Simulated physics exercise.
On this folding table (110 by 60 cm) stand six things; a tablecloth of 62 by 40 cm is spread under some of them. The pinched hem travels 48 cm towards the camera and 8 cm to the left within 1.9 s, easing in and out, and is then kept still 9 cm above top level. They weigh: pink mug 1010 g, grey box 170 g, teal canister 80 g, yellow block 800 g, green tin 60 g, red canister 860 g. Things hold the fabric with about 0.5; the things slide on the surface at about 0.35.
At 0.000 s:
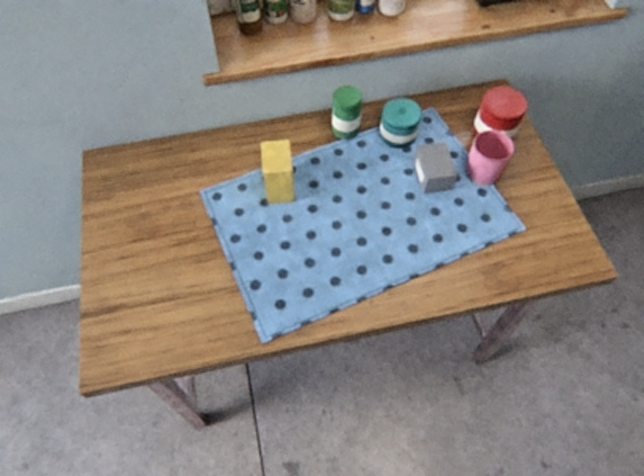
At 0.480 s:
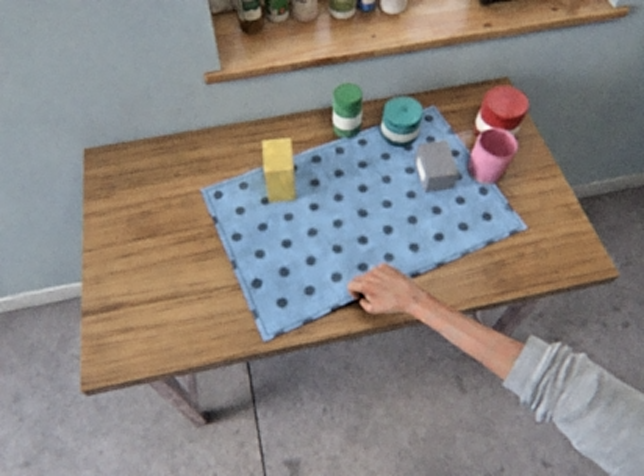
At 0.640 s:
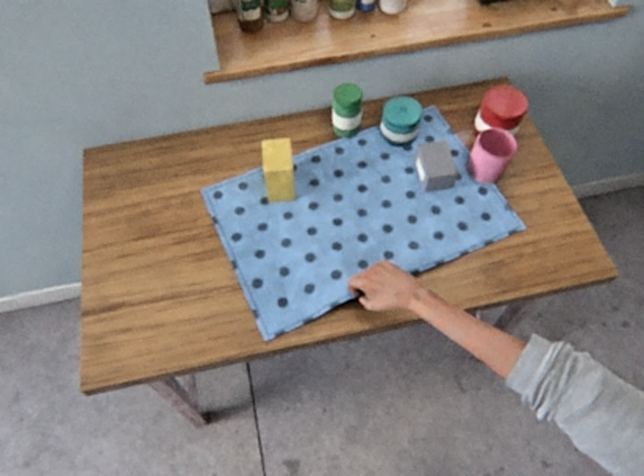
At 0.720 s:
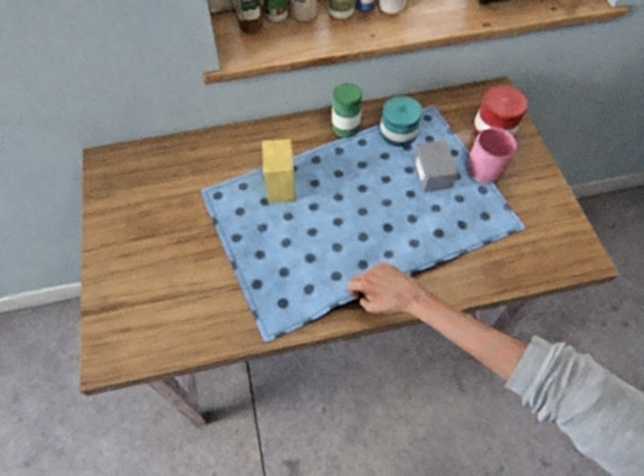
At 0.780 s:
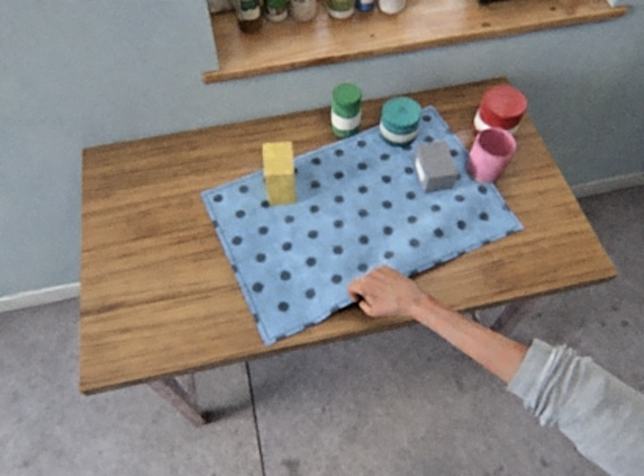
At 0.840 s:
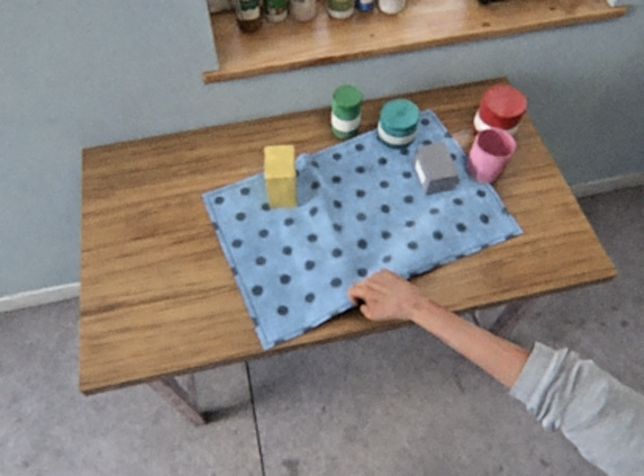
A wooden folding table stands against a pale blue-grey wall below a wooden shelf of jars, seen from above by a camera that stays still. On its dotted blue cloth are a yellow block at left and a grey box at right, with a green tin, teal canister, red canister and pink mug along the back and right. A grey-sleeved arm reaches in from the lower right, pinches the front hem and draws the cloth slightly forward, the yellow block shifting faintly with it.
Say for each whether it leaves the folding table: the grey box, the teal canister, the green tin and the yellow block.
Result: Grey box goes over the edge, teal canister goes over the edge, green tin stays on, yellow block falls off.
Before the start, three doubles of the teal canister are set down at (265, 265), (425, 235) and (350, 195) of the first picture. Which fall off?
In that order: Falls off, falls off, drops off.
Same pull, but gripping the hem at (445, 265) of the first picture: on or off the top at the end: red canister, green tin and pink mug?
In that case: Red canister stays on, green tin stays up, pink mug stays up.
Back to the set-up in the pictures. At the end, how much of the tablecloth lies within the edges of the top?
About 0 per cent.
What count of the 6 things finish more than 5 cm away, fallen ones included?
That makes 3.
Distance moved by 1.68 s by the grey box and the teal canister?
About: Grey box 25 cm, teal canister 30 cm.
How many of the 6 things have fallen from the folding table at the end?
3 of them.
After 1.3 s, 90 % of the tablecloth is still over the top; yellow block 13 cm off its start, teal canister 11 cm off its start, grey box 10 cm off its start.
After 1.7 s, 55 % of the tablecloth is still over the top; yellow block 29 cm off its start, teal canister 28 cm off its start, grey box 25 cm off its start.
After 2.1 s, 15 % of the tablecloth is still over the top; yellow block 46 cm off its start at (320, 379), teal canister 42 cm off its start at (378, 269), grey box 40 cm off its start at (433, 339).
After 2.5 s, 0 % of the tablecloth is still over the top; yellow block over the edge, teal canister over the edge, grey box over the edge.
After 4.1 s, 0 % of the tablecloth is still over the top; yellow block over the edge, teal canister over the edge, grey box over the edge, green tin 0 cm off its start at (347, 95).
